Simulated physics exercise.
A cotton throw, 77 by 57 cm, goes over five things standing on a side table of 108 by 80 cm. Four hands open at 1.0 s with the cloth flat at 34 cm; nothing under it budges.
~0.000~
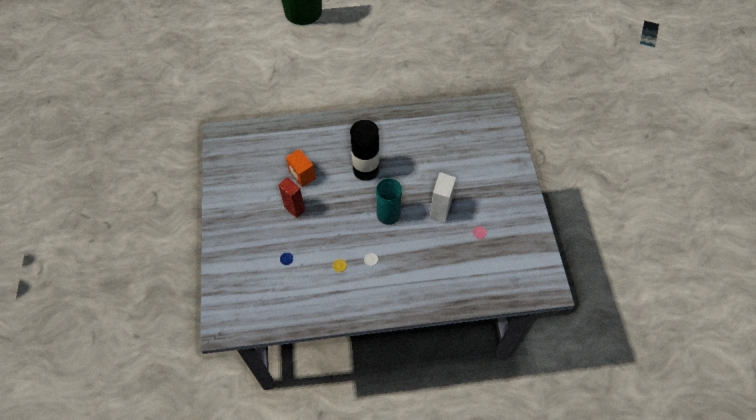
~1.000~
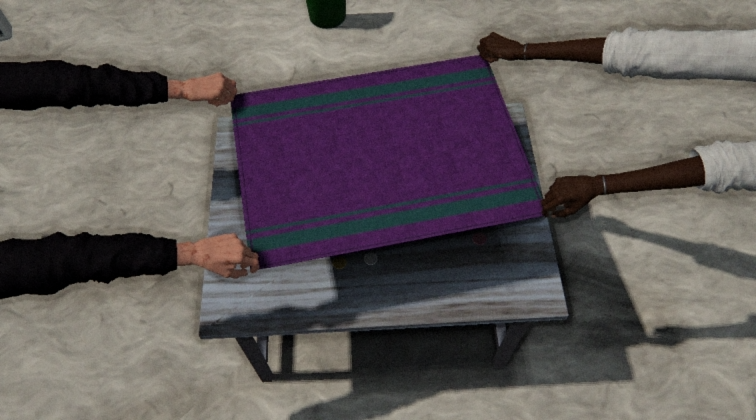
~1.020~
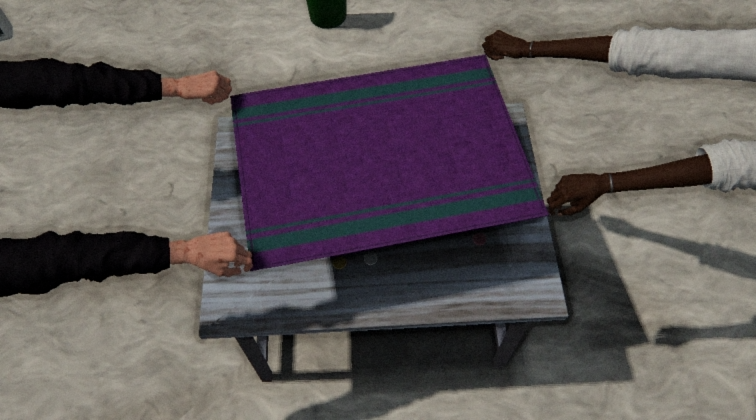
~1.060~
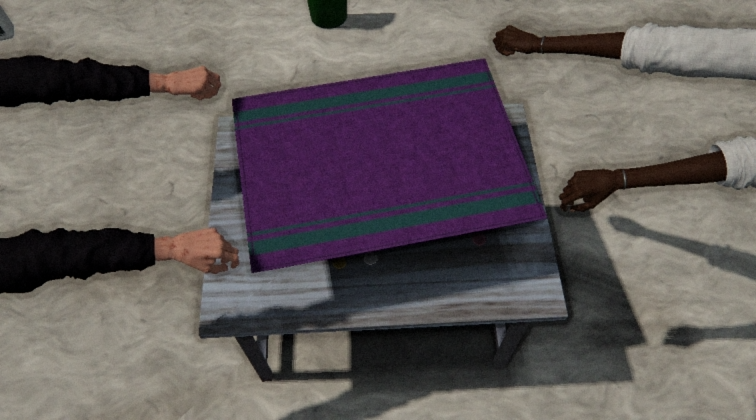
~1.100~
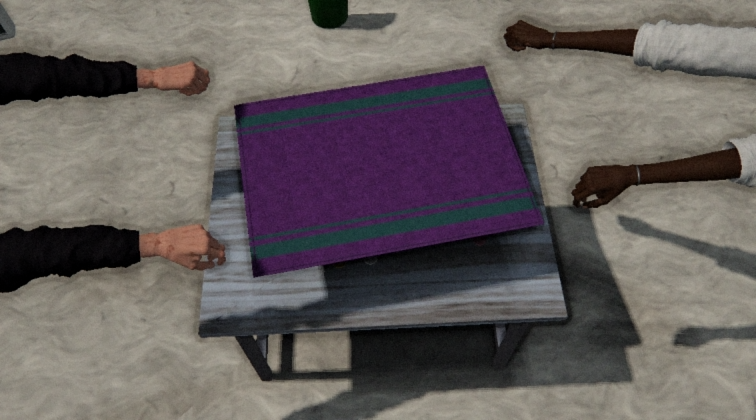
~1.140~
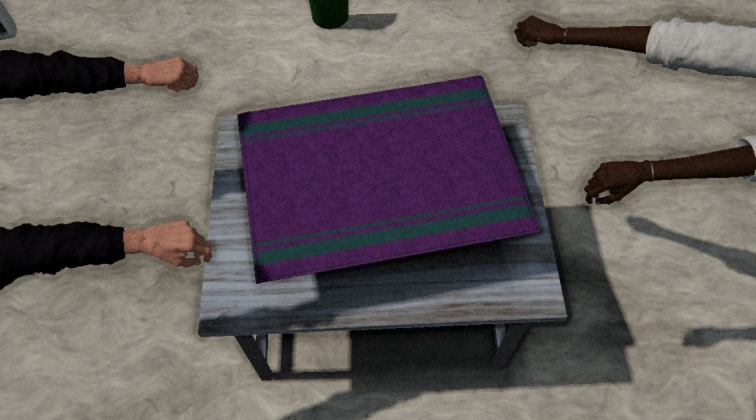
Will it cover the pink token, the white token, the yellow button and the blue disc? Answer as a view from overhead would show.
Result: Pink token ends under the cloth, white token ends under the cloth, yellow button ends under the cloth, blue disc gets covered.
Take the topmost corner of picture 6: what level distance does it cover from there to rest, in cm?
About 18 cm.
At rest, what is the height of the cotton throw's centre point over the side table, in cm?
About 17 cm.
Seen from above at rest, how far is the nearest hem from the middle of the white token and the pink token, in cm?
About 5 cm, 4 cm.
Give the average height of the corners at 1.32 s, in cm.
About 1 cm.
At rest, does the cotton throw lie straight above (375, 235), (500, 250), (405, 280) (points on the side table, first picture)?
The first ends under the cloth; the second remains in the open; the third stays uncovered.
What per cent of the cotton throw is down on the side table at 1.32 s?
About 15 %.
By 1.3 s, 15 % of it is down, spanning 76 by 57 cm, above blue disc, yellow button, white token, pink token.
By 1.5 s, 20 % of it is down, spanning 77 by 53 cm, above blue disc, yellow button, white token, pink token.
By 1.7 s, 20 % of it is down, spanning 75 by 52 cm, above blue disc, yellow button, white token, pink token.
By 1.9 s, 20 % of it is down, spanning 75 by 52 cm, above blue disc, yellow button, white token, pink token.
By 2.7 s, 20 % of it is down, spanning 75 by 52 cm, above blue disc, yellow button, white token, pink token.
